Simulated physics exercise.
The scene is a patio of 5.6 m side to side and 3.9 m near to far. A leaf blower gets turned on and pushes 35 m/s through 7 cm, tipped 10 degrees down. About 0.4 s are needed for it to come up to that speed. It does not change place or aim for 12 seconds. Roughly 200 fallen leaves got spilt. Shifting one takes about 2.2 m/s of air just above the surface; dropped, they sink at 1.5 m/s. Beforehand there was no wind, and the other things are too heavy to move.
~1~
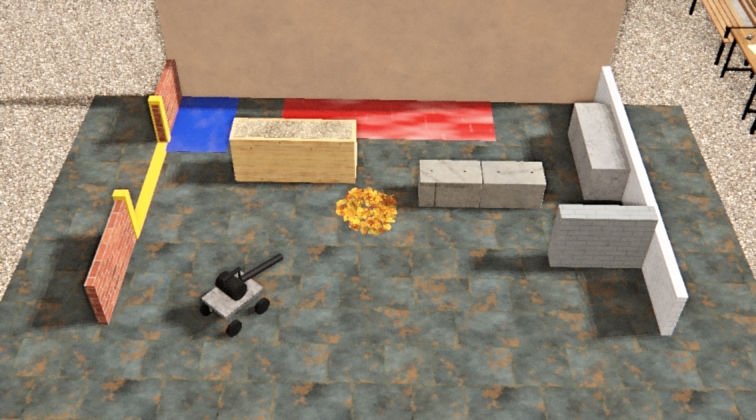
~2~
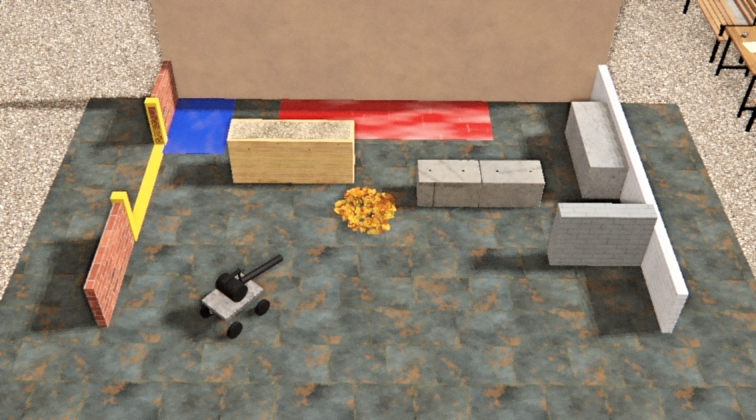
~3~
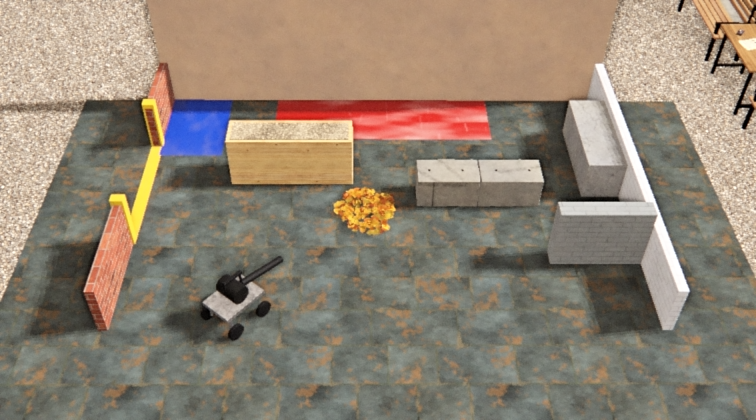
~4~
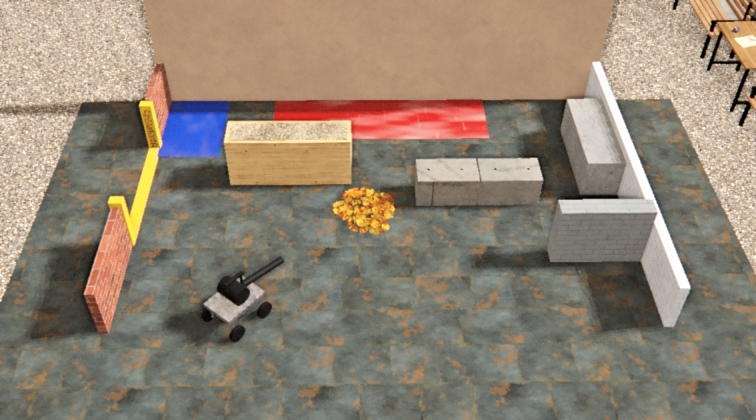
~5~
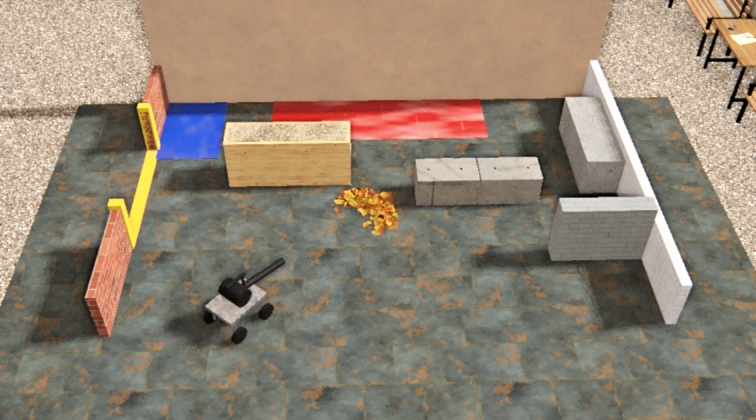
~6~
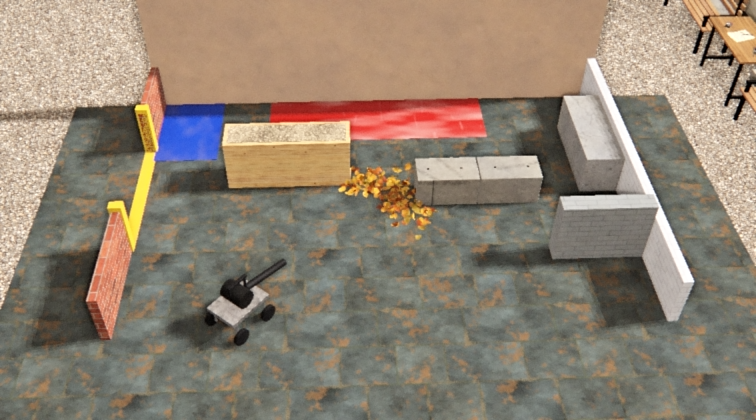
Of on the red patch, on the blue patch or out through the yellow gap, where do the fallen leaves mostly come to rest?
Mostly at the red one.
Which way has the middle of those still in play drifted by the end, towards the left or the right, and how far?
Shift: Toward the right-hand side, approx. 1.8 m.
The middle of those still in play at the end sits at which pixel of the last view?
The middle lands close to (508, 109) in pixels.
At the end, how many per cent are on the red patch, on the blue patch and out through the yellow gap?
About 30 % red, 0 % blue and 0 % yellow.
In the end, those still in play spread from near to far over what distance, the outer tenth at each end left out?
About 2.0 m from near to far.
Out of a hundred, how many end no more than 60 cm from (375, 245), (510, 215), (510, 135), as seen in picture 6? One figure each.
Estimates in listed order: 0 %; 15 %; 10 %.
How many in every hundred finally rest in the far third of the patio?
I'd estimate around 80 per cent.
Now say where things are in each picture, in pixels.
In the first frame, the middle of the fallen leaves is near (368, 211), none has stirred yet and the mouth of the leaf blower is at (281, 257).
In the second frame, the middle of the fallen leaves is near (367, 210), none has stirred yet, the blue patch is centred on (200, 125), the yellow gap is centred on (151, 187) and the red patch is centred on (384, 119).
In the third frame, the middle of the fallen leaves is near (366, 210), none has stirred yet, the top of a planter is at (290, 131) and the top of a stone seat is at (479, 170).
In the fourth frame, the middle of the fallen leaves is near (365, 210) and about 1 % have left their places.
In the fifth frame, the middle of the fallen leaves is near (372, 206), the farthest in sight from the leaf blower is at (389, 195) and about 35 % have left their places.
In the sixth frame, the middle of the fallen leaves is near (393, 193), the farthest in sight from the leaf blower is at (407, 167) and about 90 % have left their places.
Then, 1.7 s after the last picture, 82 % are on the move or not yet settled, 0 % are on the blue patch, 0 % out through the yellow gap and 44 % on the red patch; the middle of those still in play is near (474, 110).
Then, 3.1 s after the last picture, 66 % are on the move or not yet settled, 0 % are on the blue patch, 0 % out through the yellow gap and 38 % on the red patch; the middle of those still in play is near (476, 100).
Then, 5.8 s after the last picture, 50 % are on the move or not yet settled, 0 % are on the blue patch, 0 % out through the yellow gap and 36 % on the red patch; the middle of those still in play is near (487, 109).
Then, 11.2 s after the last picture, at the end, 0 % are on the blue patch, 0 % out through the yellow gap and 34 % on the red patch; the middle of those still in play is near (508, 109).
